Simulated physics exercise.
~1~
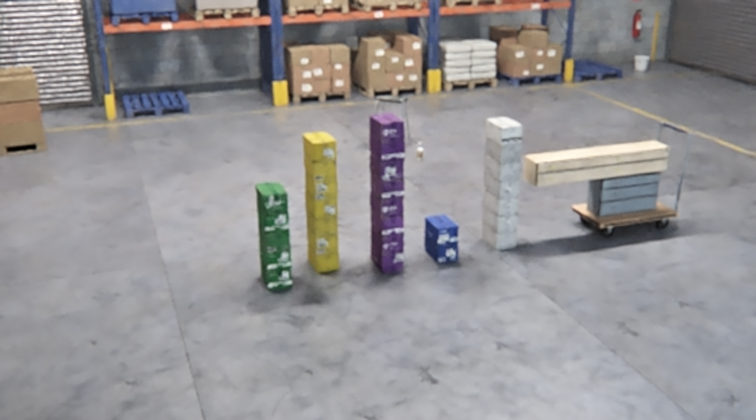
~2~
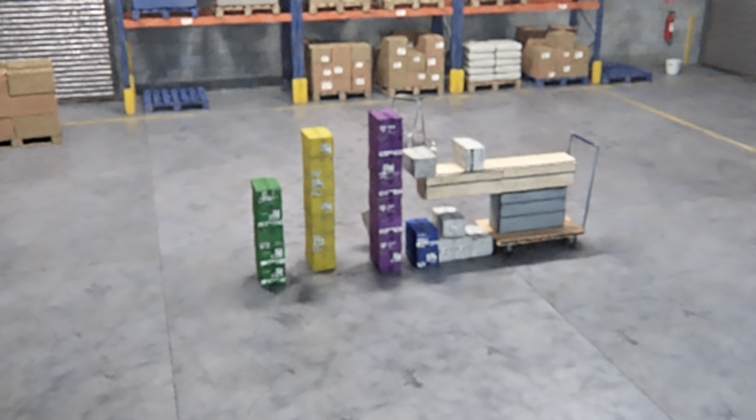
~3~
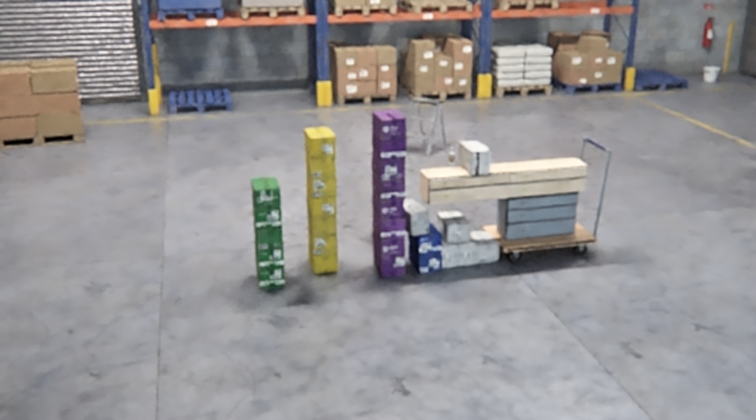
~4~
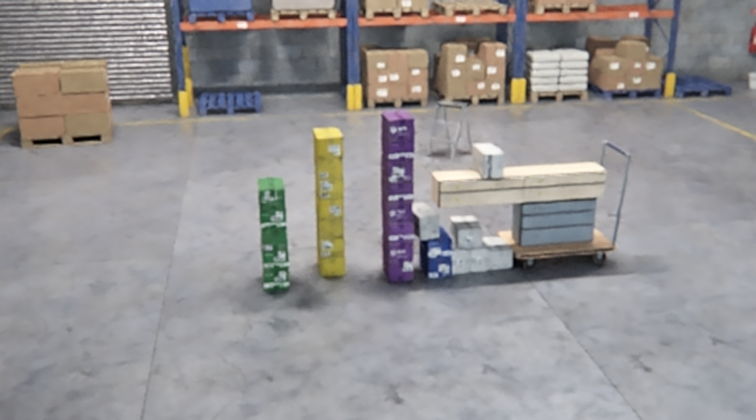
In this clip, a trolley carrying a jutting pale case moves left into a white pile in a warehouse, scattering its parcels around the low blue stack and onto the case, while the purple, yellow and green piles remain standing and the trolley ends at rest beside them.
